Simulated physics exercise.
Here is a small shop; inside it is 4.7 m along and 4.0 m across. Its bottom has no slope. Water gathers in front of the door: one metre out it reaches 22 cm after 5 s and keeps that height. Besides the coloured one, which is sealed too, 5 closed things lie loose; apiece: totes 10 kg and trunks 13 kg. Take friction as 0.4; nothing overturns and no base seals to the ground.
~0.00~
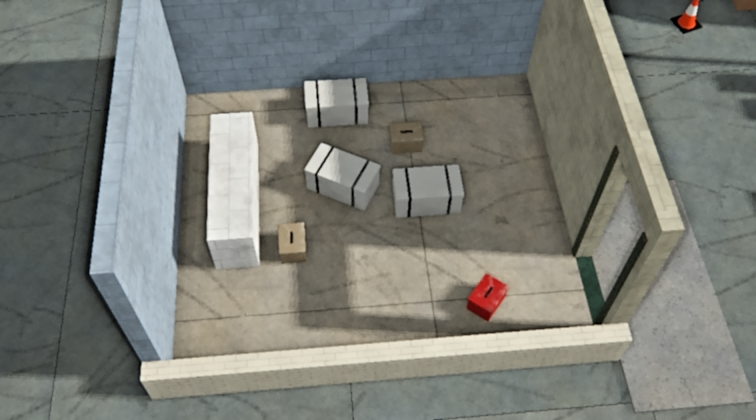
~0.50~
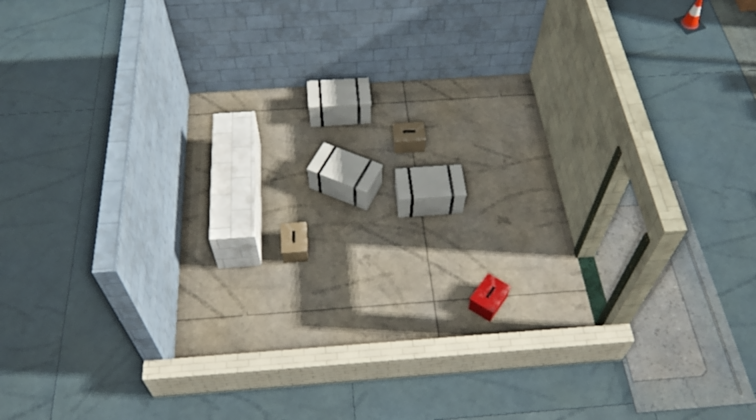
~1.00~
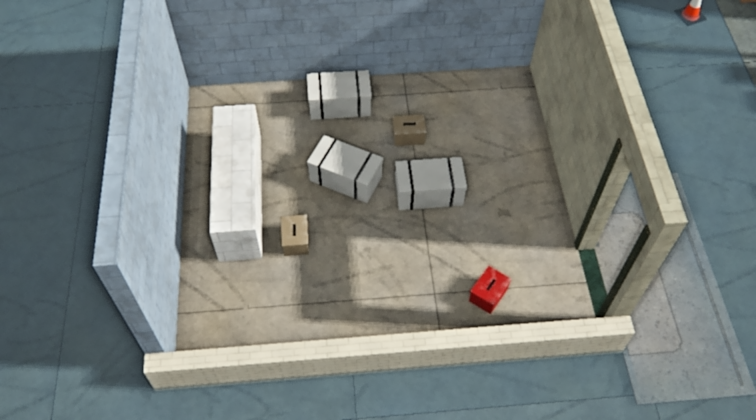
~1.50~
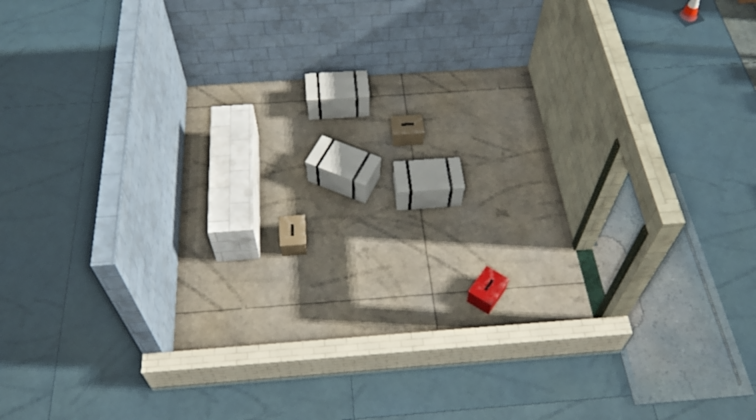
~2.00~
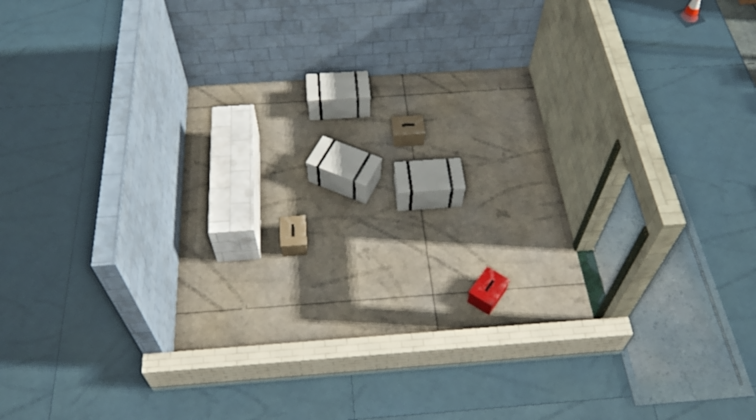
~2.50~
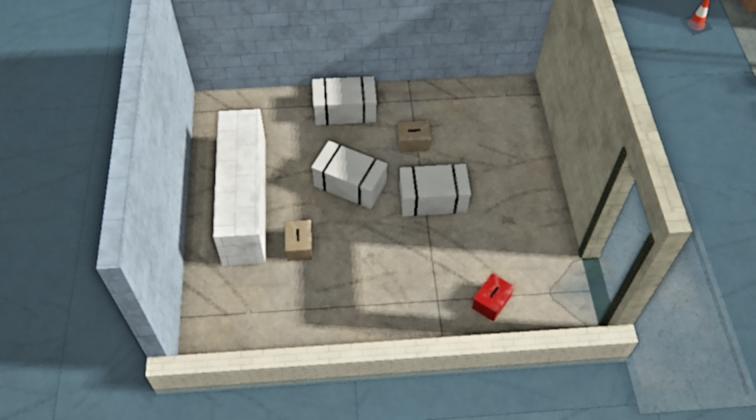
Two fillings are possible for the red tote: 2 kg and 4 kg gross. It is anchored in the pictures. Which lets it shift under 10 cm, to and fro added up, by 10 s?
For it, neither weight holds it.
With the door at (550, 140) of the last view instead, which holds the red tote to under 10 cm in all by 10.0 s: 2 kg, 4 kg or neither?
Then only the higher weight holds it.
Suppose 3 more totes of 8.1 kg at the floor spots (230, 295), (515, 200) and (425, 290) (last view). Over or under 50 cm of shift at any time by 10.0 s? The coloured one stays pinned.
In turn: Less, less, short of it.
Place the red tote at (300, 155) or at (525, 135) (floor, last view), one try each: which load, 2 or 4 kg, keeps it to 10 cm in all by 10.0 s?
In turn: Neither holds; the smaller is enough.
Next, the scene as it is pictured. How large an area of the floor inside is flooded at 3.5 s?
About 2.0 m2.
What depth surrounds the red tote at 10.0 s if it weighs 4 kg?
About 10 cm.
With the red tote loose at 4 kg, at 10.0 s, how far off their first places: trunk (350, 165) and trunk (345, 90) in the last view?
In turn: 50 cm, 0 cm.
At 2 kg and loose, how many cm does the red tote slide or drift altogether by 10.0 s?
About 600 cm.
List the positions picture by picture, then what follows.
The first frame shows the red tote at (489, 293), on the bottom; 0.0 m2 under water; 0 of 6 have shifted.
The second frame shows the red tote at (491, 293), on the bottom; 0.0 m2 under water; 0 of 6 have shifted.
The third frame shows the red tote at (491, 285), on the bottom; water covers 0.0 m2; 0 of 6 have shifted.
The fourth frame shows the red tote at (489, 285) rests on the ground; 0.0 m2 under water; 0 of 6 have shifted.
The fifth frame shows the red tote at (490, 286) rests on the ground; 0.0 m2 under water; 0 of 6 have shifted.
The sixth frame shows the red tote at (494, 292) rests on the ground; water covers 0.2 m2; 0 of 6 have shifted.
After 3.5 s the red tote would be 16 cm from its start with 2 kg and 7 cm from its start with 4 kg; 3 cm of water round it then.
After 4.5 s the red tote would be 89 cm from its start with 2 kg and 69 cm from its start with 4 kg; 3 cm of water round it then.
After 7.0 s the red tote would be 337 cm from its start with 2 kg and 327 cm from its start with 4 kg; 4 cm of water round it then.
After 10.0 s the red tote would be 460 cm from its start with 2 kg and 460 cm from its start with 4 kg; 10 cm of water round it then.
